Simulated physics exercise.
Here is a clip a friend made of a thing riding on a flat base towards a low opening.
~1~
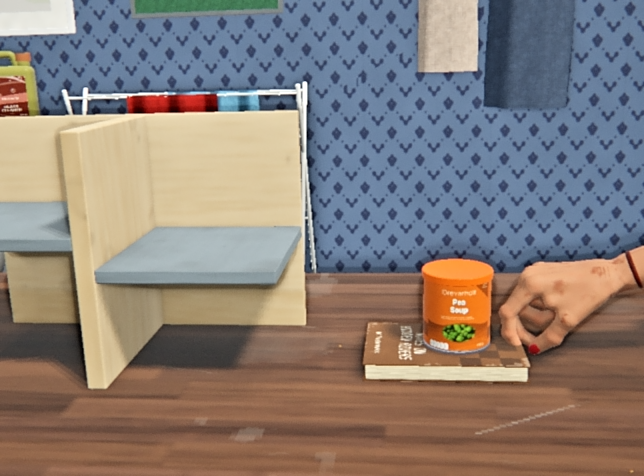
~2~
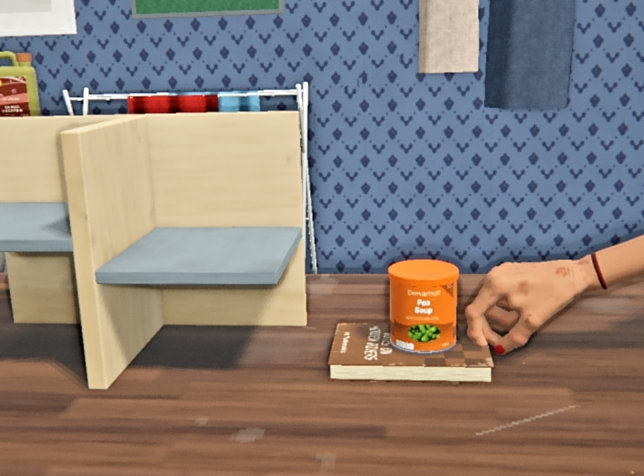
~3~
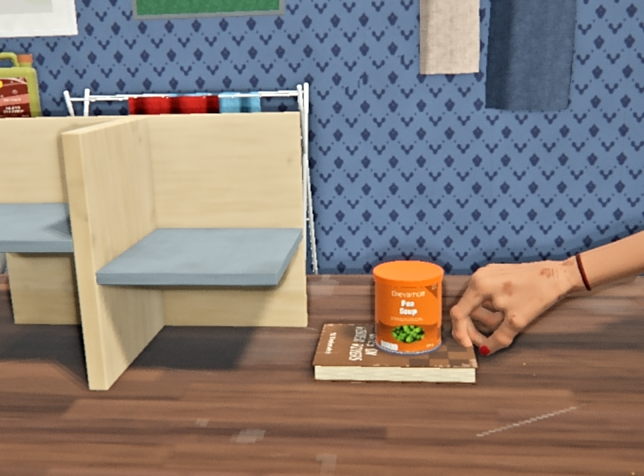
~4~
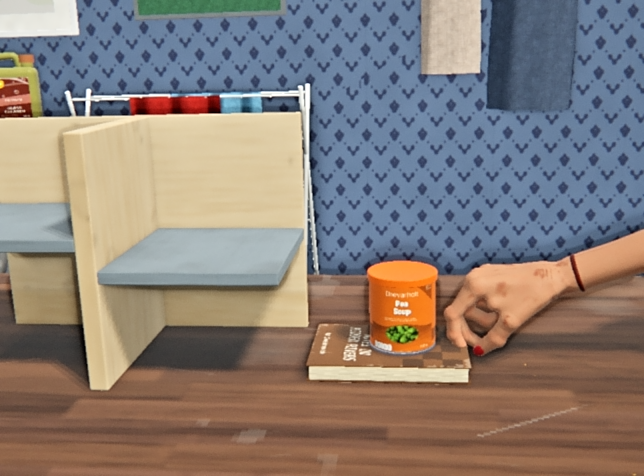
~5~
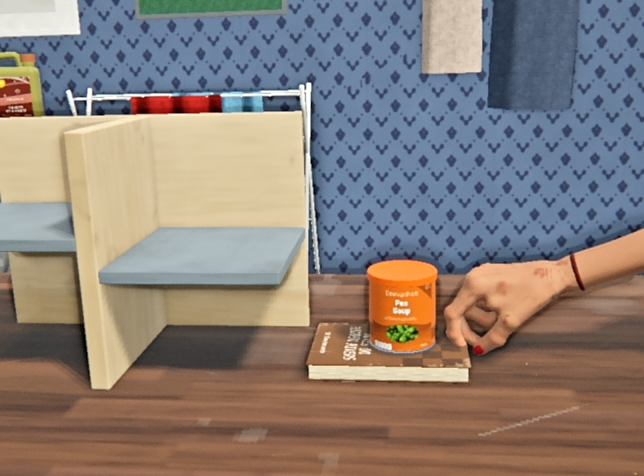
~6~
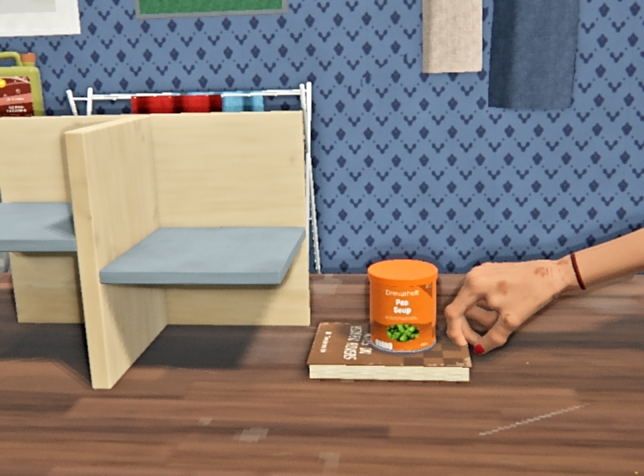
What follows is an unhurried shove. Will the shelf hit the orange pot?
A smooth entry.
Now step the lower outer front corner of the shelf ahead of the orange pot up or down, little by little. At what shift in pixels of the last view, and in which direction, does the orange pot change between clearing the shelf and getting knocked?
Move it down some 12 pixels and it switches.
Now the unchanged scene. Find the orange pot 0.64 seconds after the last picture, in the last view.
Near (362, 307).
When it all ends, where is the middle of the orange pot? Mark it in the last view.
Look close to (236, 306) and you'll find its middle.
Then, 0.64 s after the last picture, orange pot riding along near (362, 306).
Then, 1.16 s after the last picture, orange pot riding along near (308, 306).
Then, 1.60 s after the last picture, orange pot riding along near (264, 306).
At rest, the orange pot rides in untouched, near (236, 305).
